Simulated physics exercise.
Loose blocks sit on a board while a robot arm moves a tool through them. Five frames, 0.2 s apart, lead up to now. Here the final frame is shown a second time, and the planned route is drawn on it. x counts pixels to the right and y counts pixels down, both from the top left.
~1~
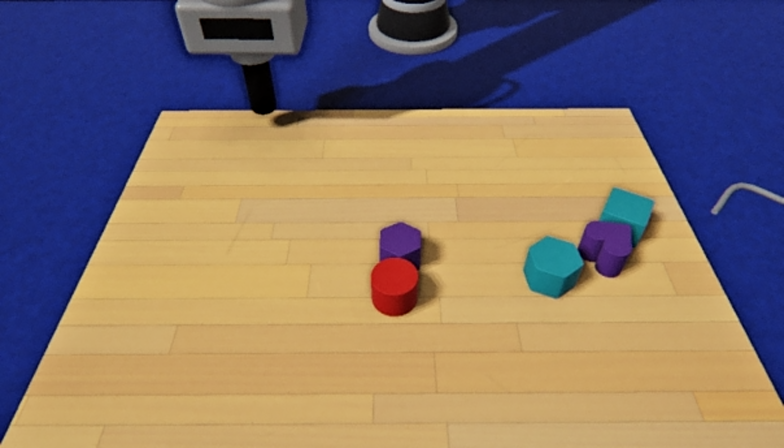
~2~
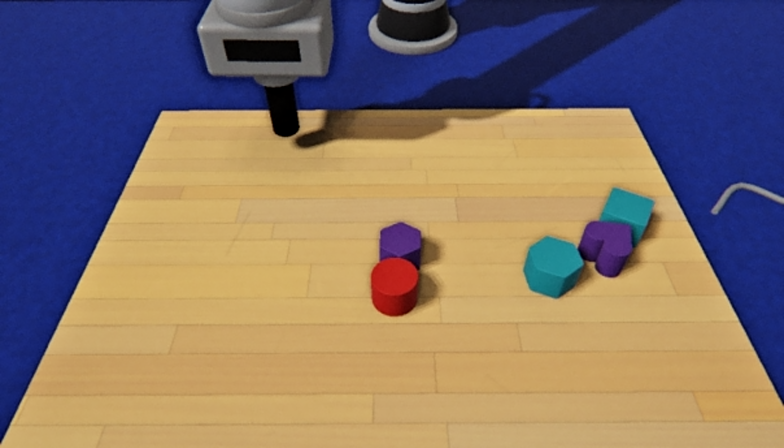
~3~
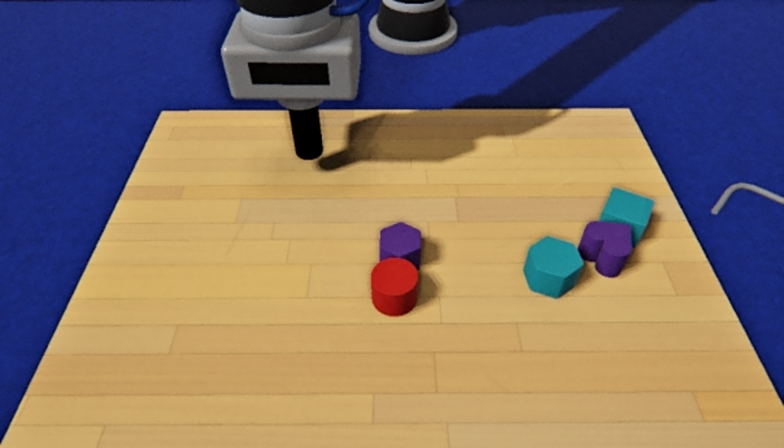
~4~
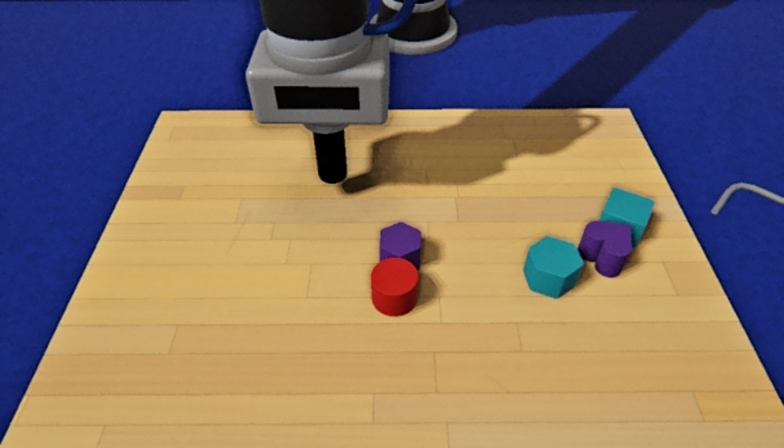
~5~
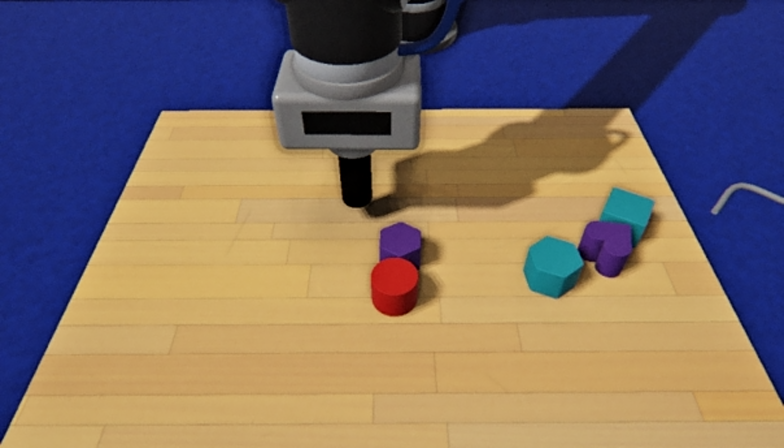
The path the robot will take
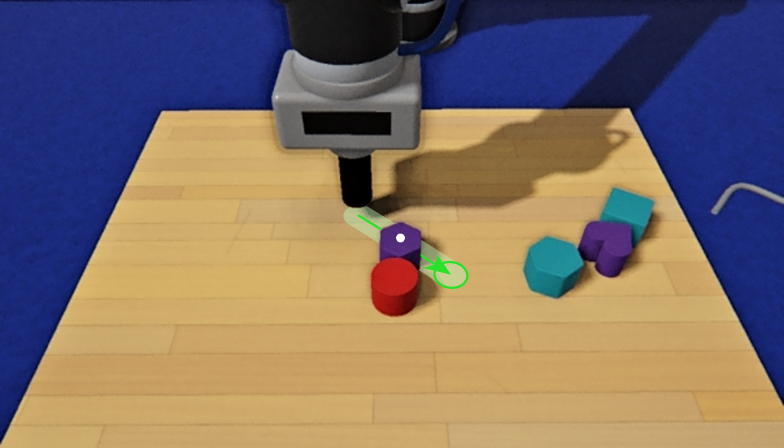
In the video, a robot arm moves a black-tipped tool diagonally down and to the right over a wooden board, nearing a purple hexagon beside a red round block, while all the red, purple and turquoise blocks remain still.
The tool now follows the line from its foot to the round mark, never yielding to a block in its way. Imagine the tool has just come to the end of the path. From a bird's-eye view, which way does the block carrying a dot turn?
The sense of turning is clockwise.
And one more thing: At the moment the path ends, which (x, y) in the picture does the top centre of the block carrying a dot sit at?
Top centre: (438, 282).
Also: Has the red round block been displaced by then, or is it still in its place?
That block is going to get moved.
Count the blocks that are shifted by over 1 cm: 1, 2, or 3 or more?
Two move.
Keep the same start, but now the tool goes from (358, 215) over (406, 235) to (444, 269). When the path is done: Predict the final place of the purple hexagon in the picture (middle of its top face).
Pixel (414, 261).
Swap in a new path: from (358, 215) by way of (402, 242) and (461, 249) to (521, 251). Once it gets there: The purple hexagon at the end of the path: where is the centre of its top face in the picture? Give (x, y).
Its top middle will sit at (426, 253).
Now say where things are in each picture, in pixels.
In the first picture, tip of the tool at (265, 109), middles of tops, red round block at (395, 275), purple hexagon at (401, 238), turquoise hexagon at (556, 255).
In the second picture, tool at (287, 131), nothing pushed.
In the third picture, tool at (310, 153), nothing pushed.
In the fourth picture, tool at (333, 176), nothing pushed.
In the fifth picture, tool at (357, 199), red round block at (395, 275), purple hexagon at (401, 238), turquoise hexagon at (556, 255).
The line goes in a line from (358, 215) to (451, 275); the dot is on the purple hexagon.
On the path given first. One third of the way, tool at (388, 218); nothing pushed yet.
Two thirds of the way, tool at (419, 238); red round block at (394, 291); purple hexagon at (421, 260), turned 35° clockwise.
At the end, tool at (453, 259); red round block at (394, 298); purple hexagon at (438, 282), turned 75° clockwise; turquoise hexagon unmoved.
